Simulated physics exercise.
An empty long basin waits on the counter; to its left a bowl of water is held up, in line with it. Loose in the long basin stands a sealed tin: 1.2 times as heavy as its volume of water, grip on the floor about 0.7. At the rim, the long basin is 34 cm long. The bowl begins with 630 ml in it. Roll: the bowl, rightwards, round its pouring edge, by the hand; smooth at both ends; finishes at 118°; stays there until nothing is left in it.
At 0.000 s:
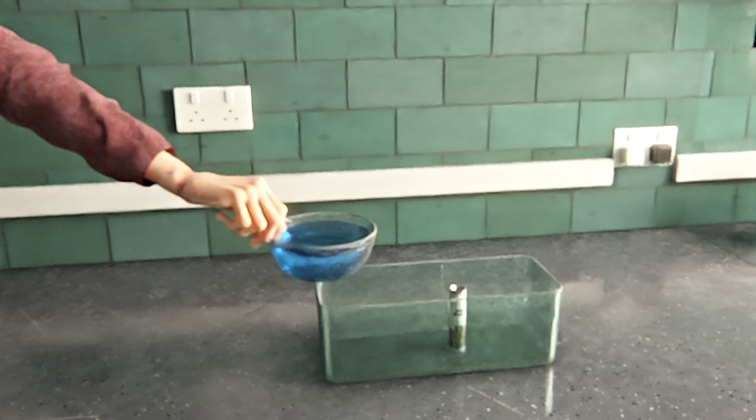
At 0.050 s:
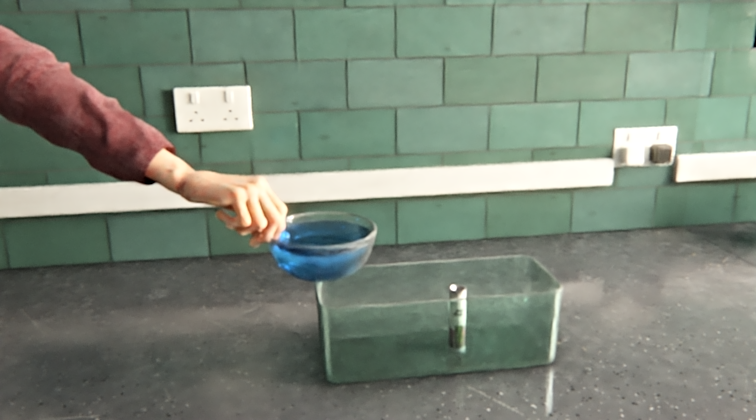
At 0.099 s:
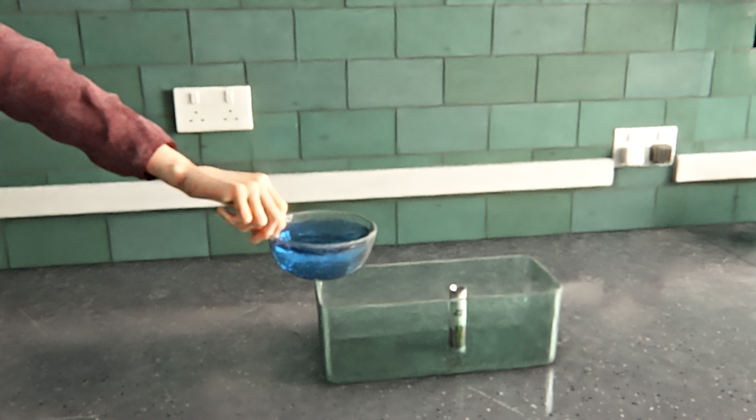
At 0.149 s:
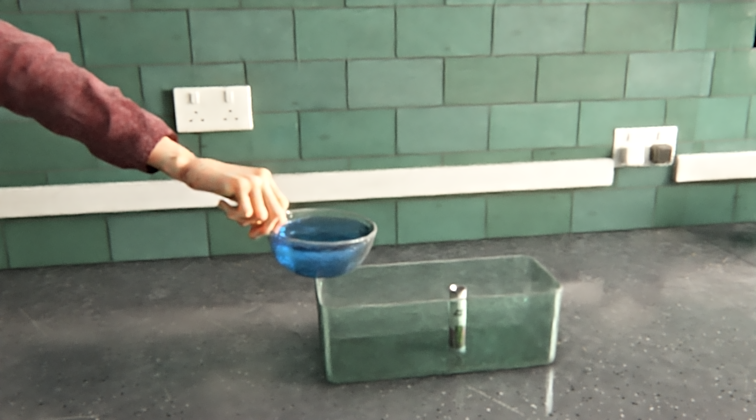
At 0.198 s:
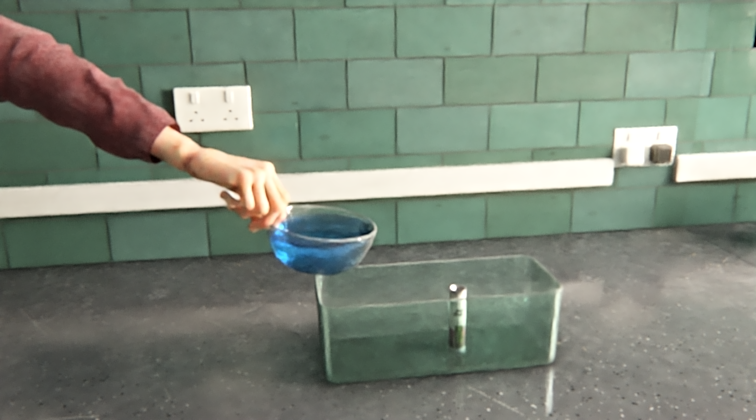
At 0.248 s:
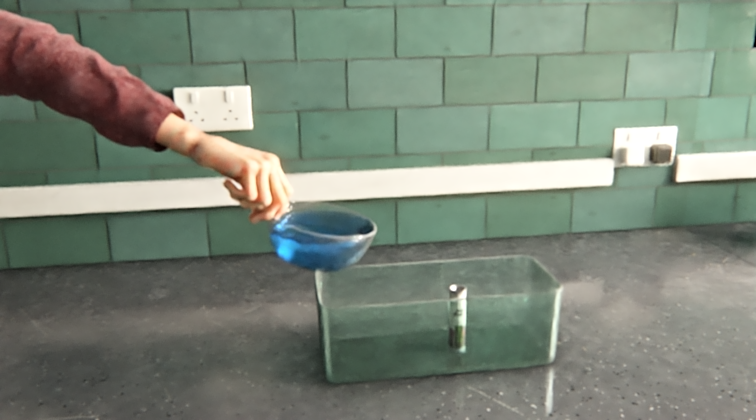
A hand in a maroon sleeve reaches in from the left, holding a clear glass bowl of blue liquid above a dark speckled counter, seen from the front and slightly above against green wall tiles with white sockets. To the right sits a long, clear rectangular basin with a small upright cylinder showing at its middle. The hand slowly tilts the bowl slightly rightward, while the camera stays still.
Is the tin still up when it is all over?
Odds are it is tipped over.
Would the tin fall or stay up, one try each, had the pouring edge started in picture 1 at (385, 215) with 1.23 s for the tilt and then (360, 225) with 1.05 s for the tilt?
The tin overturns the first time and overturns the second time.
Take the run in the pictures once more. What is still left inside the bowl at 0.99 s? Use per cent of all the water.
Around 0 in a hundred.
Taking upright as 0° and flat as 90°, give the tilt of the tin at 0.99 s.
50°.
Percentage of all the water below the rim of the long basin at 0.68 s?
At that time the basin holds about 28 per cent of the liquid.
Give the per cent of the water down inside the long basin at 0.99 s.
Around 96 parts in a hundred.
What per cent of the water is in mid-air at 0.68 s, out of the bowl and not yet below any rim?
Estimate: Some 42 % of the total.
Then, 0.68 s in, the tilt is 73° and 30 per cent is still to pour; the tin stands where it began.
Then, 0.99 s in, the tilt is 111° and 0 per cent is still to pour; the tin leans 50°.
Then, 1.32 s in, the tilt is 118° and 0 per cent is still to pour; the tin lies on its side.
Then, 1.68 s in, the tilt is 118° and 0 per cent is still to pour; the tin lies on its side.
Finally, the tin lies on its side.
